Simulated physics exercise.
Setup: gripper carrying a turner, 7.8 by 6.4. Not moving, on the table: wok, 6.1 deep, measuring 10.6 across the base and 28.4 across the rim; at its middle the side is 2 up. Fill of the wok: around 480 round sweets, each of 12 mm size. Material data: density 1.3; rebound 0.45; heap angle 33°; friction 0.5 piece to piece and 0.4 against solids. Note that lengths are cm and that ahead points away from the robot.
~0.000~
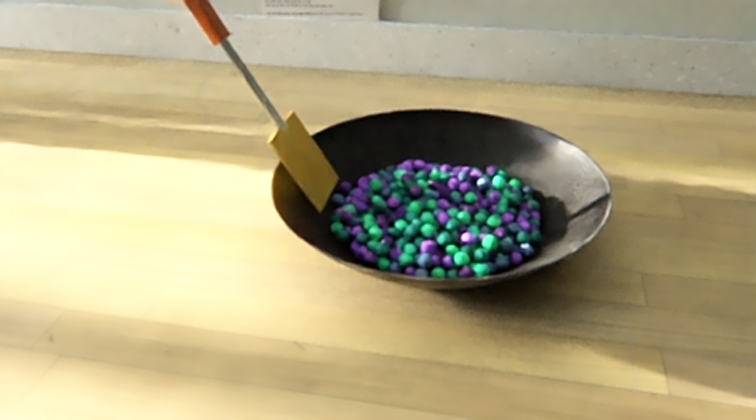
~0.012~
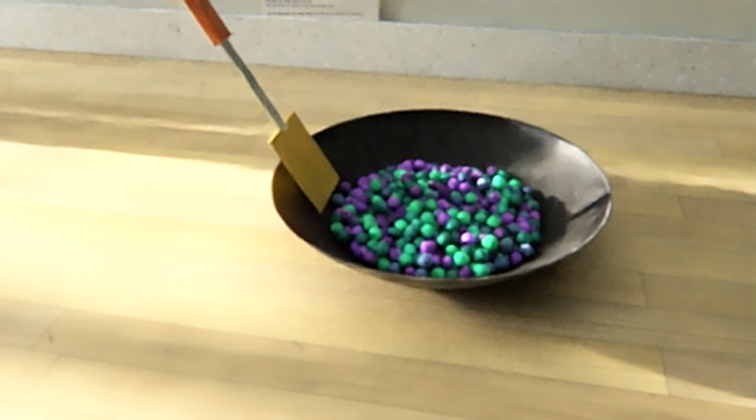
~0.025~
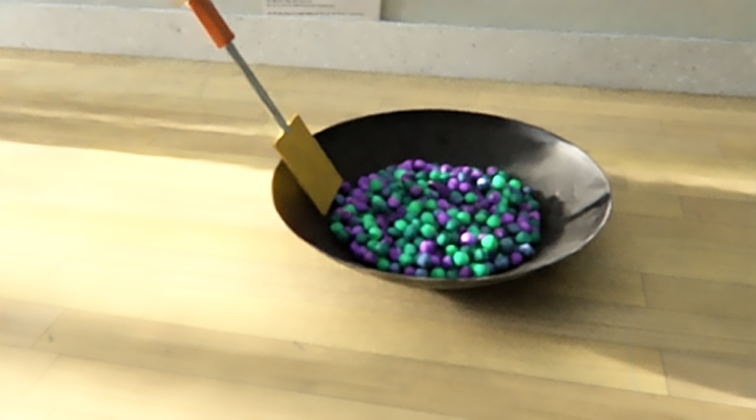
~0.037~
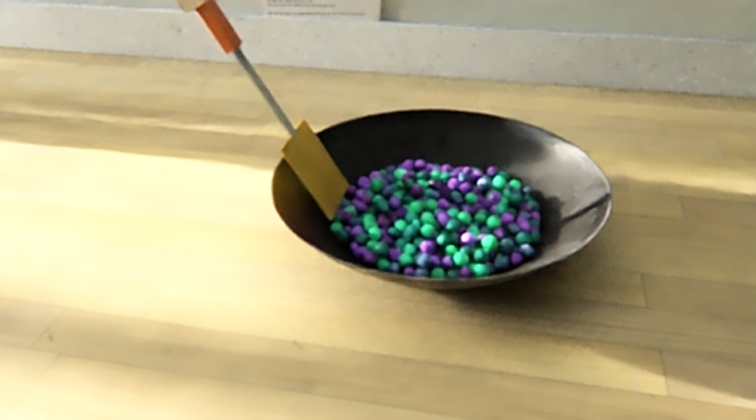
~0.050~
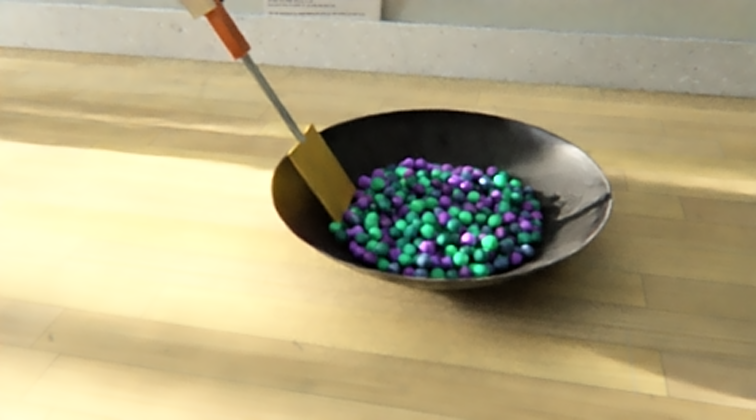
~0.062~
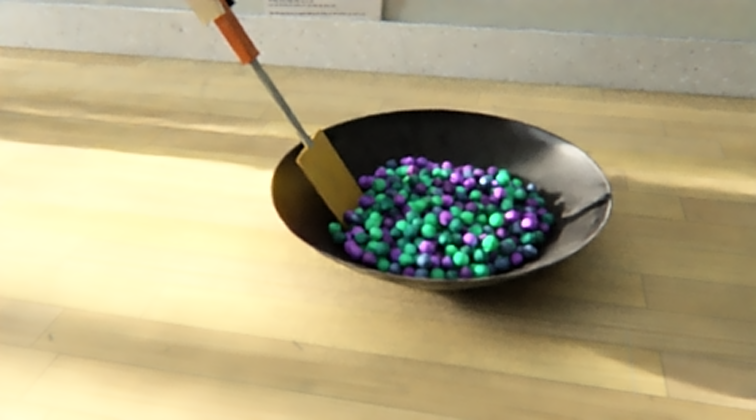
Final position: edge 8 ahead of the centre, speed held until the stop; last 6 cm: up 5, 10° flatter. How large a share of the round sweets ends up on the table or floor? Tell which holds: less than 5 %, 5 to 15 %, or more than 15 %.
What holds is 5 to 15 %.
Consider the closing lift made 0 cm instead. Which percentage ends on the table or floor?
I'd say close to 5 per cent.
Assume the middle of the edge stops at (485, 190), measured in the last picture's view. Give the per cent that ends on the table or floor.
Around 0 percent ends on the table or floor.
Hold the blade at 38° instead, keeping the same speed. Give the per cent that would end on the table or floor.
Somewhere around 10 per cent would end on the table or floor.
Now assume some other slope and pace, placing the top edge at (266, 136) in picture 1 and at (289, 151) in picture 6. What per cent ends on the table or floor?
5 per cent.
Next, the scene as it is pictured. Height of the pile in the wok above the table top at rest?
Roughly 7.0 centimetres.
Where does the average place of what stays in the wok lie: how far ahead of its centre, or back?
Roughly 4.0 cm ahead of the centre.
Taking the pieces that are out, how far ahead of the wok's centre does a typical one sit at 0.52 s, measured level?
Around 18 centimetres ahead.
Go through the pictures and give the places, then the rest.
Turner top edge at (281, 125), sloping 59°; upper third of the load around (433, 209), from x 335 to 535, top at y 165; 479 in the wok, in the first frame.
Turner top edge at (282, 126), sloping 59°; upper third of the load around (433, 209), from x 335 to 535, top at y 165, in the second frame.
Turner top edge at (285, 128), sloping 59°; upper third of the load around (433, 209), from x 335 to 535, top at y 165, in the third frame.
Turner top edge at (292, 133), sloping 59°; upper third of the load around (433, 209), from x 335 to 535, top at y 165, in the fourth frame.
Turner top edge at (300, 138), sloping 59°; upper third of the load around (435, 208), from x 335 to 535, top at y 165, in the fifth frame.
Turner top edge at (308, 143), sloping 59°; upper third of the load around (437, 206), from x 335 to 550, top at y 165; 479 in the wok, in the sixth frame.
By 0.17 s, sloping 59°, highest piece 8 above the table; 478 in the wok, 1 on the blade or in flight.
By 0.27 s, sloping 56°, highest piece 7 above the table; 478 in the wok, 1 on the table or floor.
By 0.52 s, sloping 49°, highest piece 7 above the table; 433 in the wok, 33 on the table or floor, 13 on the blade or in flight.
By 1.57 s, sloping 49°, highest piece 6 above the table; 431 in the wok, 48 on the table or floor.
Final count, 431 in the wok, 48 on the table or floor. That is 10 % on the table or floor.
